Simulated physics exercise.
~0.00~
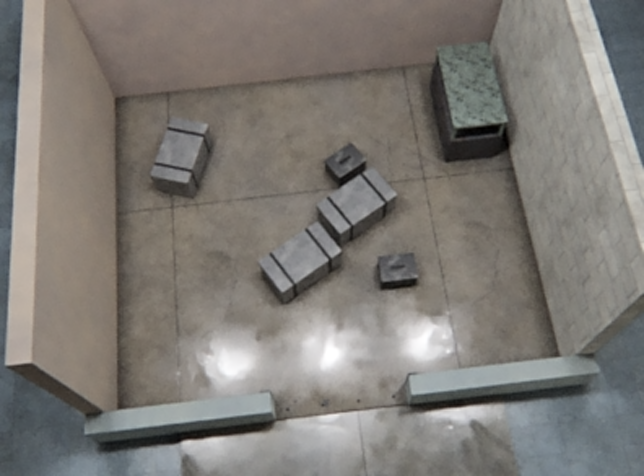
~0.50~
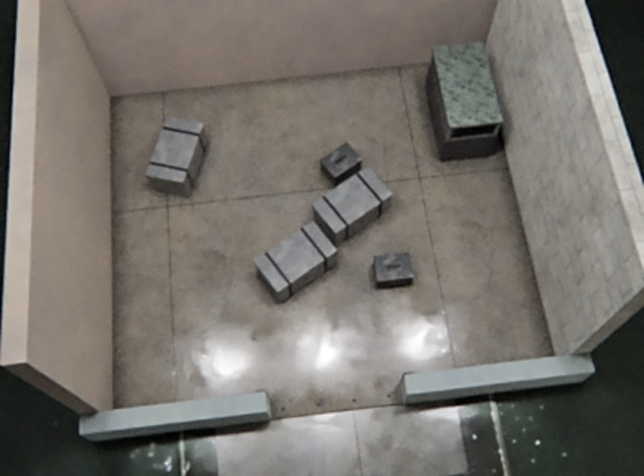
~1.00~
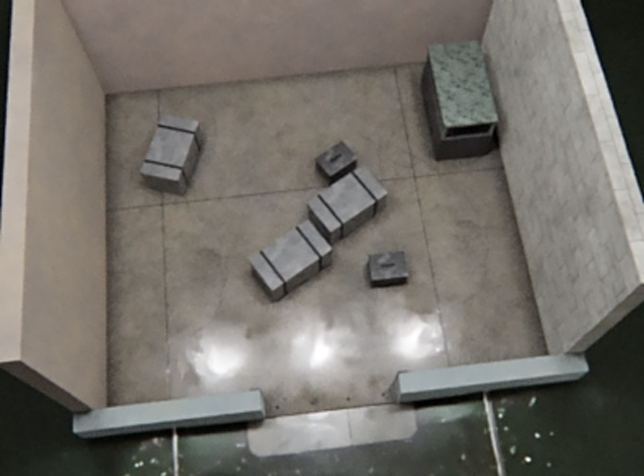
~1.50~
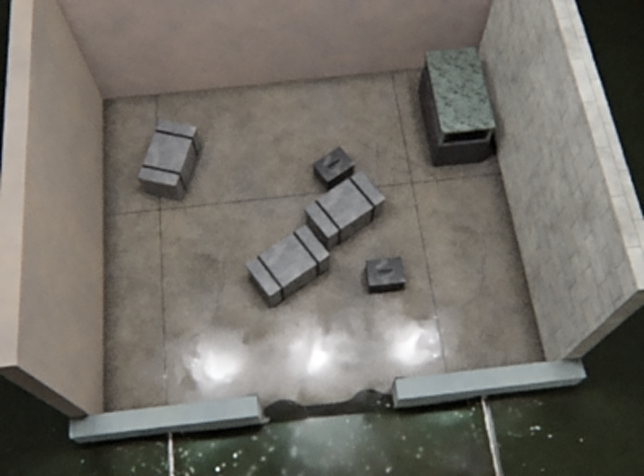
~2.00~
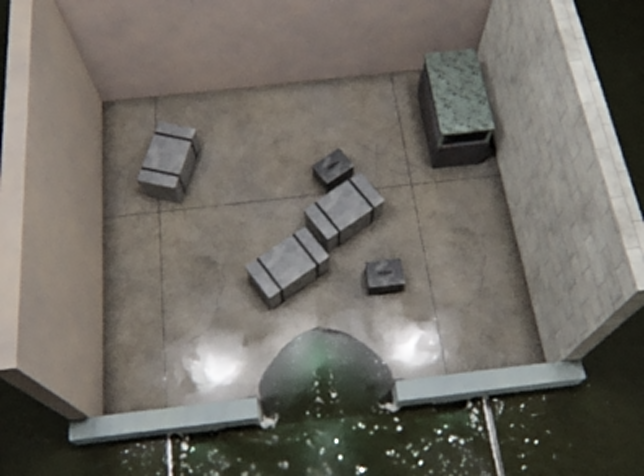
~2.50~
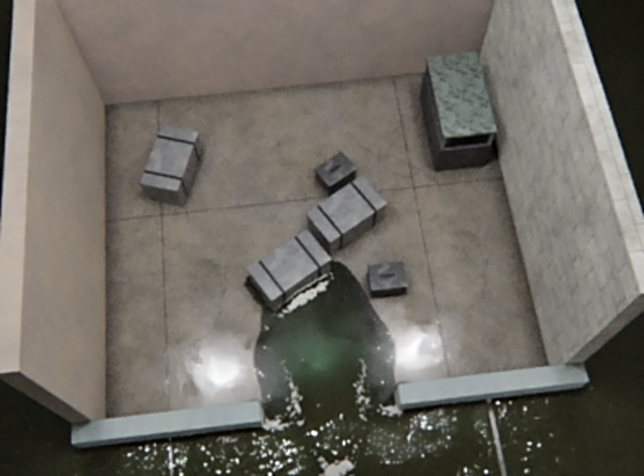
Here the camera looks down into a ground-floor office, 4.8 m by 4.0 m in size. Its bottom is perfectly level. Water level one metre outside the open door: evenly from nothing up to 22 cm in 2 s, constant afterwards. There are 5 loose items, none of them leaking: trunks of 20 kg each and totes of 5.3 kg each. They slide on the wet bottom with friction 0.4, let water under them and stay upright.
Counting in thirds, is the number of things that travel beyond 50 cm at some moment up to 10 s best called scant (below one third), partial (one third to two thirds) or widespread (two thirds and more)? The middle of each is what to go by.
Most of them.
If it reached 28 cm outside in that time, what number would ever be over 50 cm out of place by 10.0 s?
The answer would then be 5.
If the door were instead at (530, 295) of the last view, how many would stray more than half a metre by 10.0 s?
That would give 5.
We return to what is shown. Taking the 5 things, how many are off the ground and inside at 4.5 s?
Of them, 1.
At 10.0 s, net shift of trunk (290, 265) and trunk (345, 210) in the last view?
In turn: 250 cm, 150 cm.
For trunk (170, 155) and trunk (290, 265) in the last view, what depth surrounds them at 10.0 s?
Roughly 13 and 13 cm.
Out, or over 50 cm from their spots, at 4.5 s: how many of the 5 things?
4.
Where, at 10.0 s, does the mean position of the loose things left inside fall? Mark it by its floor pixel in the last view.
They're centred close to (291, 175).
After 3.5 s 2 of 5 are over 50 cm from their spots; 0 afloat.
After 4.5 s 4 of 5 are over 50 cm from their spots; 1 afloat.
After 7.0 s 5 of 5 are over 50 cm from their spots; 5 afloat.
After 10.0 s 4 of 5 are over 50 cm from their spots, and 5 have been at some point; 5 afloat.
